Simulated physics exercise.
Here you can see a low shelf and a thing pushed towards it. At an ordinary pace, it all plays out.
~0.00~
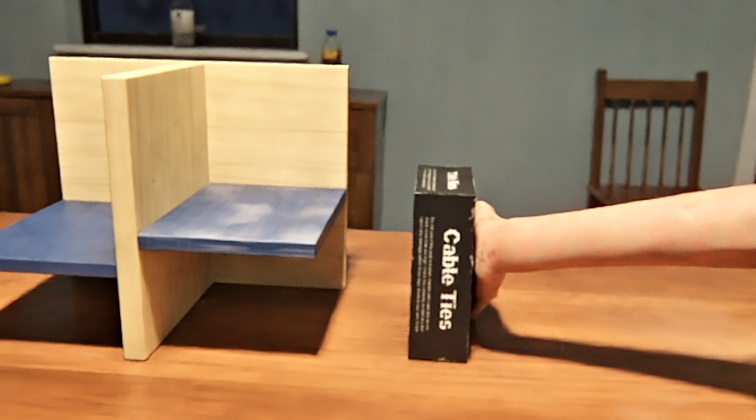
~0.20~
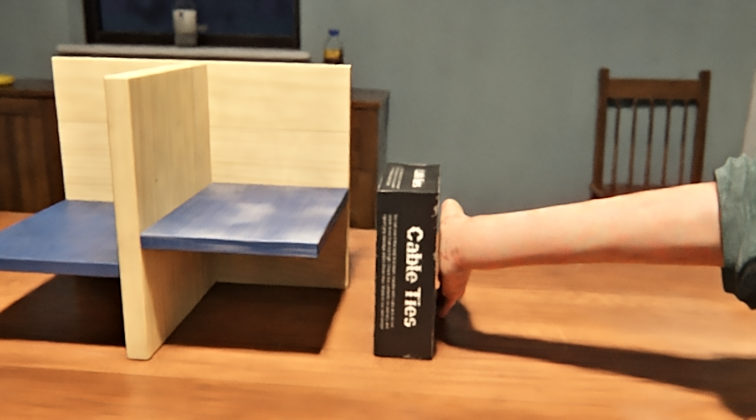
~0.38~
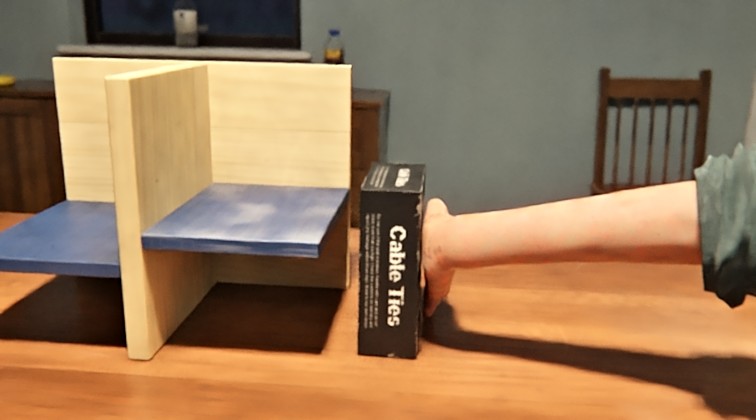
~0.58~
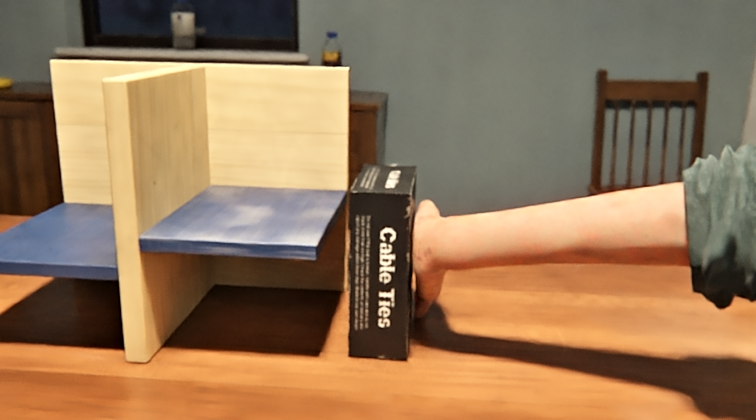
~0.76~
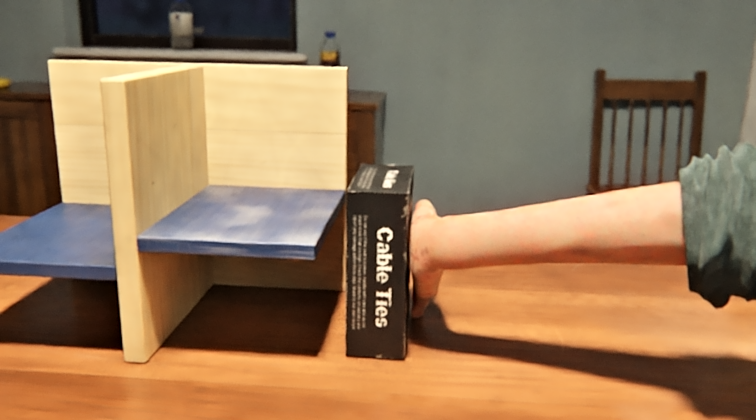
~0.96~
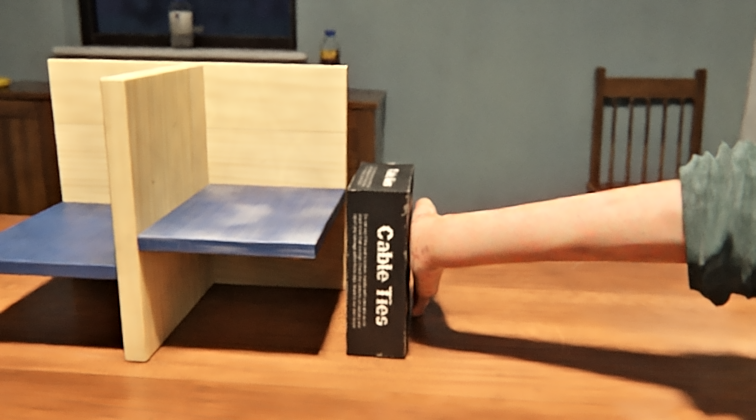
A hand reaching in from the right slides an upright black box labelled "Cable Ties" leftward across a wooden table, slowing until it sits beside a low blue shelf and barely moves. The shelf, set between pale wooden panels, stands on the left. Seen from the front at about table height, the room behind shows a grey-blue wall, dark window, cabinet and brown chair.
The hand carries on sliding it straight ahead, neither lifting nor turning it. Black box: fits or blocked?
Blocked.
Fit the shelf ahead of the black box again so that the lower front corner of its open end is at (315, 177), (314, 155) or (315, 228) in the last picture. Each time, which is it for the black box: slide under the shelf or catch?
Under; under; caught.
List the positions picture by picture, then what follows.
Hand sliding it forward; black box (441, 258); shelf (170, 197), in the first frame.
Hand sliding it forward; black box (409, 256); shelf (172, 197), in the second frame.
Hand sliding it forward; black box (393, 255); shelf (173, 197), in the third frame.
Hand sliding it forward; black box (384, 257); shelf (171, 200), in the fourth frame.
Hand sliding it forward; black box (381, 256); shelf (169, 200), in the fifth frame.
Hand sliding it forward; black box (381, 255); shelf (169, 198), in the sixth frame.
After 1.14 s, black box sliding up to the opening near (375, 254).
After 1.20 s, black box sliding up to the opening near (365, 254).
After 1.64 s, black box stopped at the opening near (360, 254).
At rest (2.2 s), the black box stops at the shelf, near (360, 254).
